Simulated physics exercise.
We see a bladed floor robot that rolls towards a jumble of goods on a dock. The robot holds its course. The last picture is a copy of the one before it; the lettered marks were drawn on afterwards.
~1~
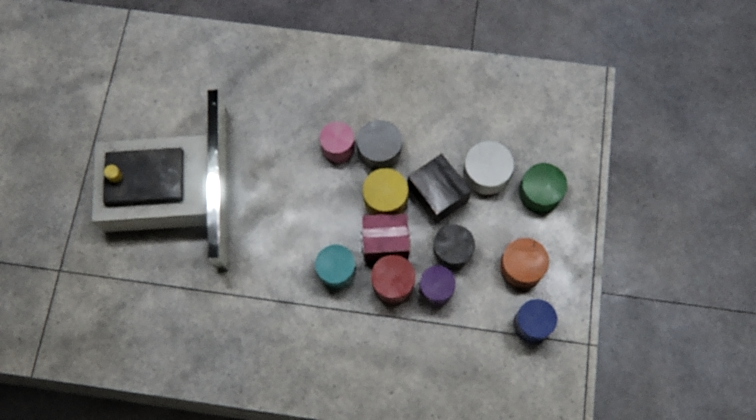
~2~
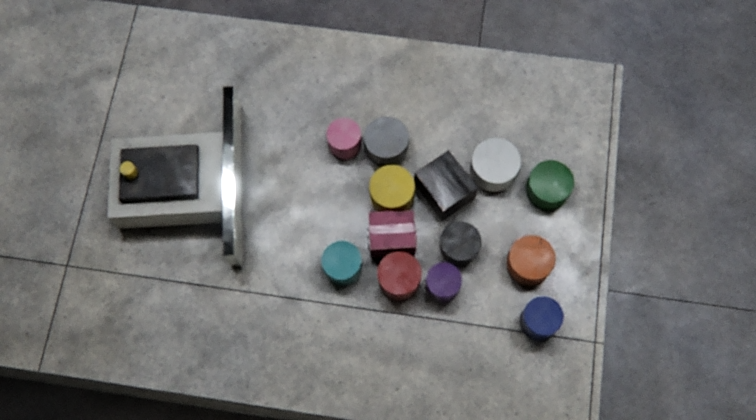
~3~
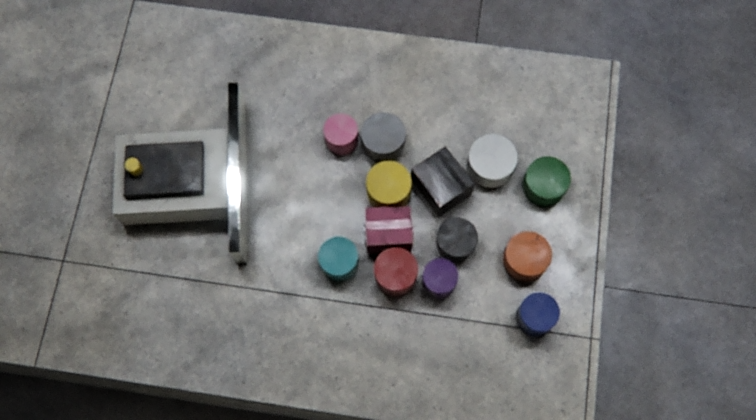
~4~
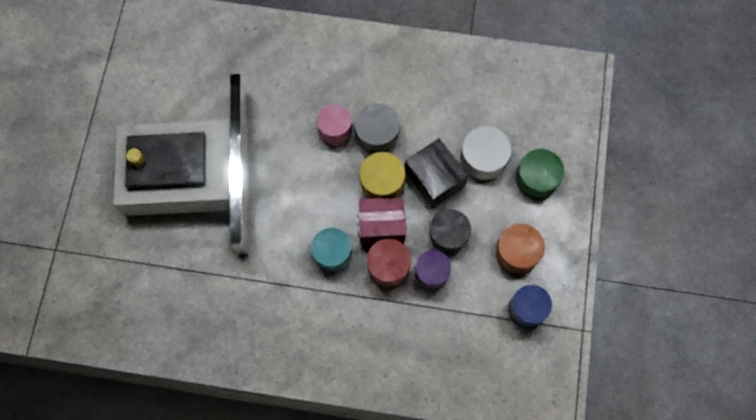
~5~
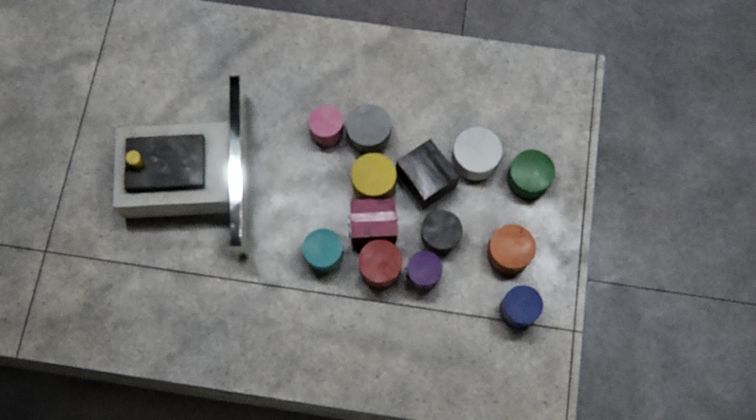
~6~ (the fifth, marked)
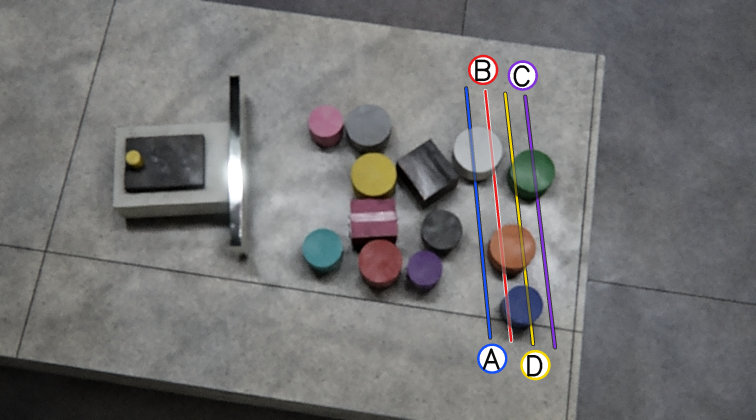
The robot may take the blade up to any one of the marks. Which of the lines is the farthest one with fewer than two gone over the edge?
Line D.
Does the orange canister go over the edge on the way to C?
Yes.
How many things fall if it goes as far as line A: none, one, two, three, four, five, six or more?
By then, none.
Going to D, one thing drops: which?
The orange canister.
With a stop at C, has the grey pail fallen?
No.
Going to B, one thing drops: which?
The orange canister.
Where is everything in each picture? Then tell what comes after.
The first picture shows black crate (439, 189); purple pail (437, 286); orange canister (524, 263).
The second picture shows robot (165, 172); grey pail (387, 142).
The third picture shows robot (170, 169); turquoise pail (338, 259).
The fourth picture shows robot (172, 160); white canister (485, 153).
The fifth picture shows robot (171, 162); black pail (441, 232); pink canister (326, 126); red pail (380, 265).
On the marked copy, A at (478, 208); B at (498, 211); C at (539, 217); D at (519, 214).
Taking D. A third of the way, robot (272, 176); grey pail (397, 130); pink canister (358, 125).
Two thirds of the way, robot (377, 192); orange canister (547, 250); blue pail (539, 309).
When it is over, robot (457, 203); orange canister over the edge; black pail (581, 260); one fallen.
As for the rest, A is within the limit but short; B is within the limit but short; C drops three.
